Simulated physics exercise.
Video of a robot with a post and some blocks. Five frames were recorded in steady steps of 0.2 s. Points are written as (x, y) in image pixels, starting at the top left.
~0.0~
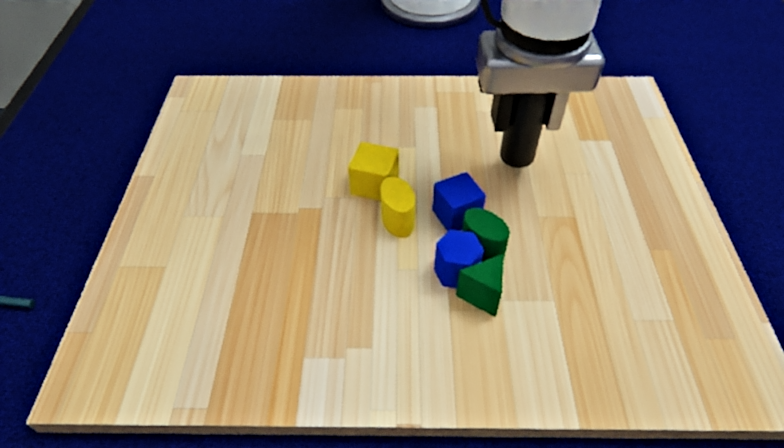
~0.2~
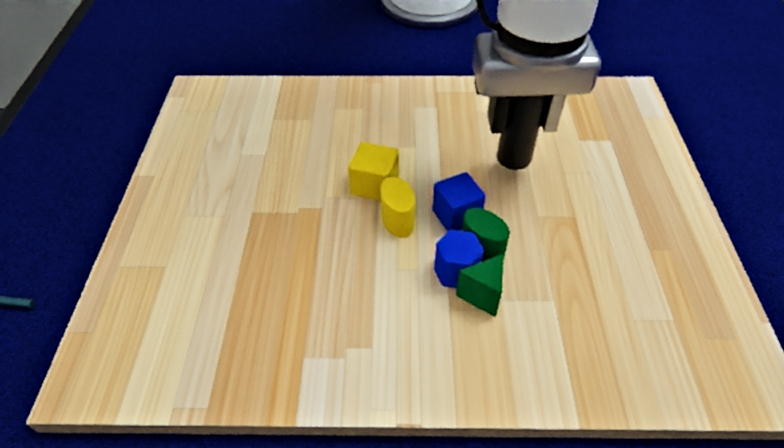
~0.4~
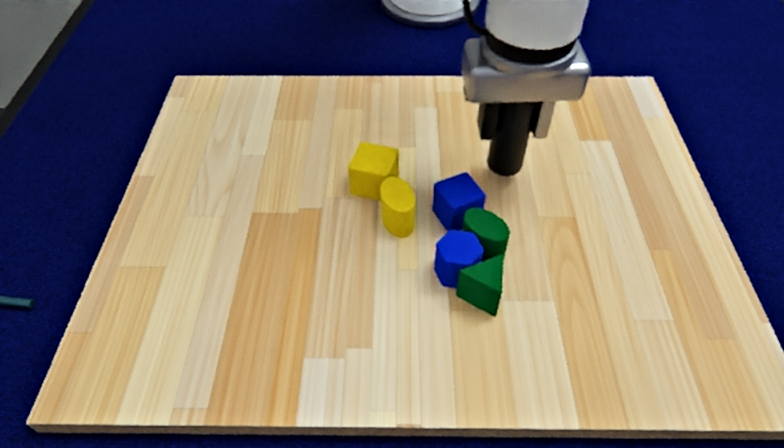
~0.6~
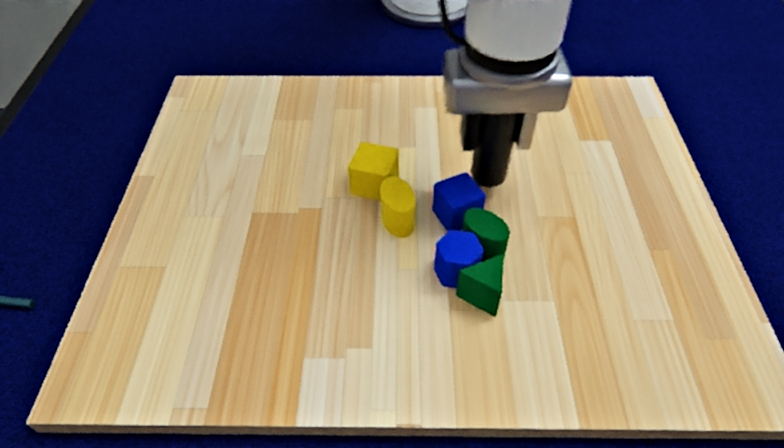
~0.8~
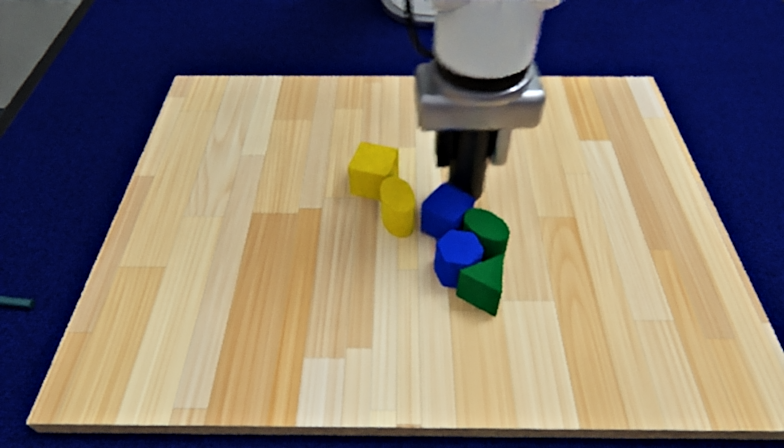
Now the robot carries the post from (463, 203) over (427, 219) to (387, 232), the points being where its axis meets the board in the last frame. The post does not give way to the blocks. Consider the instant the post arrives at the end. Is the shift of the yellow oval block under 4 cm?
My answer is no.
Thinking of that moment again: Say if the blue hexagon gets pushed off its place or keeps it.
That block moves.
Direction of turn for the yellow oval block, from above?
The sense of turning is clockwise.
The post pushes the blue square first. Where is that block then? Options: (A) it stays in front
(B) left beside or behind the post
Letter B.
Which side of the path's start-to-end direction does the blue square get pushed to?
It slides leftward.
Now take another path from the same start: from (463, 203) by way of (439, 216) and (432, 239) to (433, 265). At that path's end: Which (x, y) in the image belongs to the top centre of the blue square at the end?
I'd expect the centre of its top face to be at (403, 261).
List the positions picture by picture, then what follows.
The first picture shows post tip (517, 157); block tops, yellow oval block (398, 193); blue square (460, 189); blue hexagon (460, 246); green triangle (488, 272).
The second picture shows post (514, 159); blocks unchanged.
The third picture shows post (504, 165); blocks unchanged.
The fourth picture shows post (488, 176); blocks unchanged.
The fifth picture shows post (465, 191); yellow oval block (398, 193); blue square (449, 201); blue hexagon (460, 246); green triangle (488, 272).
The first path, step by step. Halfway along, post (427, 208); yellow oval block (392, 195), turned 20° clockwise; blue square (424, 223), turned 40° anticlockwise; blue hexagon (458, 254), turned 15° anticlockwise; green triangle (491, 275).
At the end, post (387, 221); yellow oval block (350, 201), turned 55° clockwise; blue square (417, 231), turned 60° anticlockwise; blue hexagon (457, 256), turned 15° anticlockwise; green triangle (491, 275), turned 15° anticlockwise.
